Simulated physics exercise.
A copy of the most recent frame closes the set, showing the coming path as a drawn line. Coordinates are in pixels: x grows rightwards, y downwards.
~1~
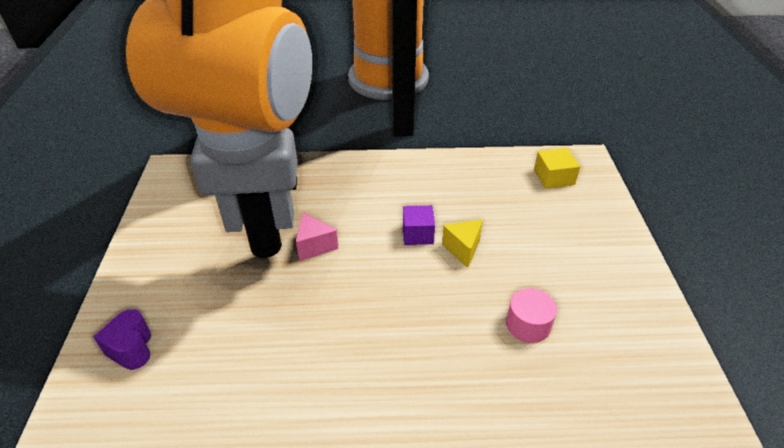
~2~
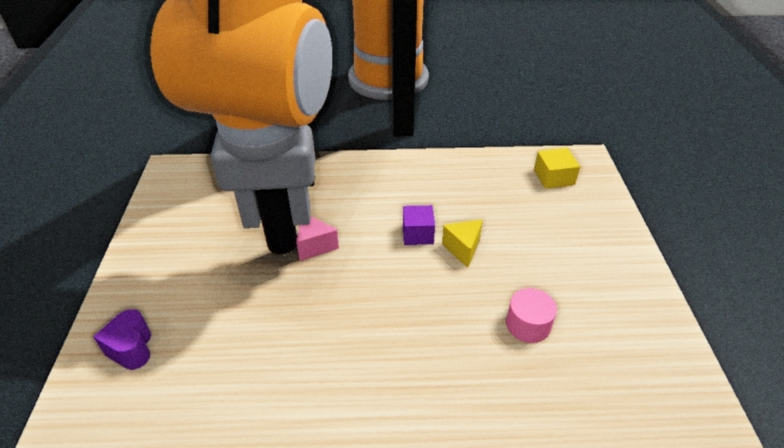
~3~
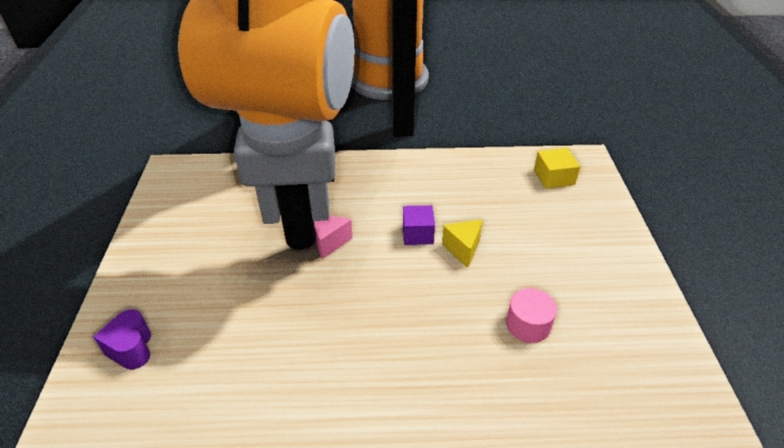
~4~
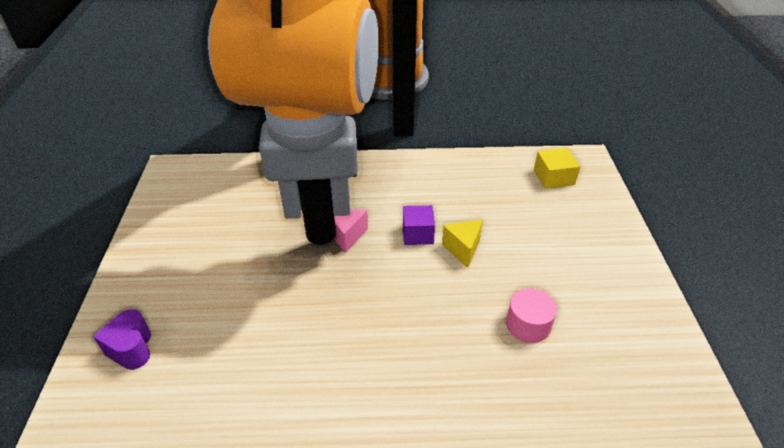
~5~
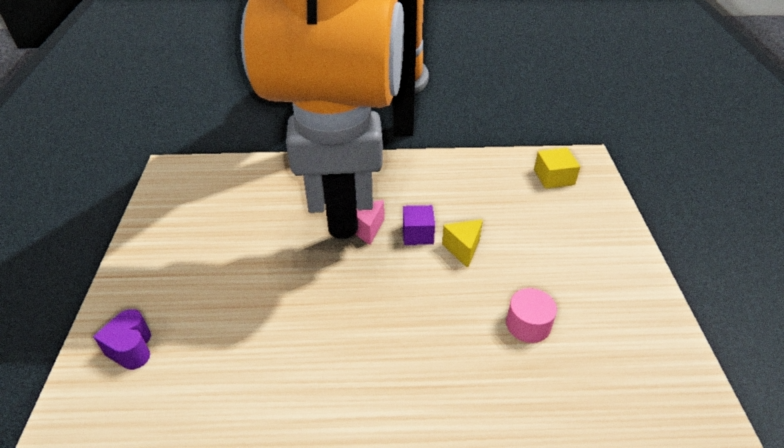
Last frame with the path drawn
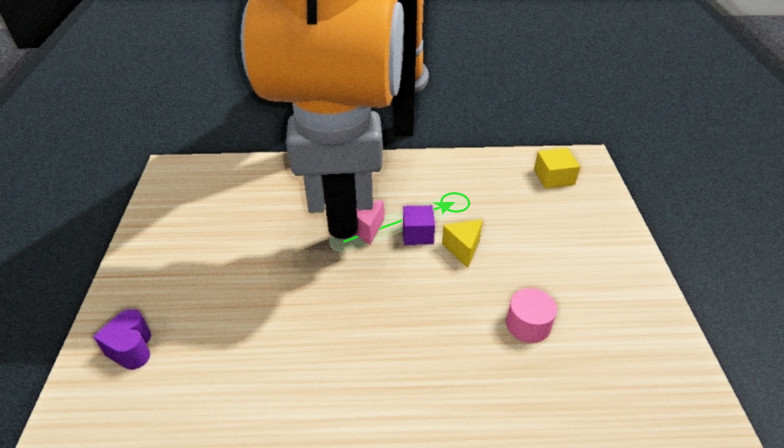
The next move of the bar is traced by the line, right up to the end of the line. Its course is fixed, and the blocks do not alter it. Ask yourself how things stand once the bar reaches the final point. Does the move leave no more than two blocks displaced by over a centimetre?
In short: Yes.
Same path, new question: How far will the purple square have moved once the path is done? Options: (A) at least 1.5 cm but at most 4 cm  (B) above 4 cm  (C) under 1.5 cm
The one that fits is A, at least 1.5 cm but at most 4 cm.
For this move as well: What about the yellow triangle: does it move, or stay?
It stays put.
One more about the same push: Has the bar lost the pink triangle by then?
Yes - that is the case.
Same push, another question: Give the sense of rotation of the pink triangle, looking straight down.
It rotates counterclockwise.
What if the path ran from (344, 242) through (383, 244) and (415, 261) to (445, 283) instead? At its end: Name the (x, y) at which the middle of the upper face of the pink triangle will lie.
I think it will end close to (385, 206).
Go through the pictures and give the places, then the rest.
In the first frame, lower end of the bar at (266, 247), tops of blocks, pink triangle at (312, 227), purple square at (419, 215), yellow triangle at (465, 230).
In the second frame, bar at (283, 244), blocks as before.
In the third frame, bar at (301, 239), pink triangle at (327, 223).
In the fourth frame, bar at (321, 234), pink triangle at (345, 217).
In the fifth frame, bar at (343, 229), pink triangle at (365, 210), purple square at (419, 215), yellow triangle at (465, 230).
The drawn path runs from (344, 242) directly to (455, 202).
What follows on the original path. One third of the way, bar at (383, 214); pink triangle at (401, 194); purple square at (422, 214), turned 15° clockwise.
Two thirds of the way, bar at (422, 201); pink triangle at (430, 179), turned 25° anticlockwise; purple square at (436, 213), turned 60° clockwise.
At the end, bar at (457, 190); pink triangle at (445, 168), turned 65° anticlockwise; purple square at (436, 213), turned 65° clockwise; yellow triangle not moved.
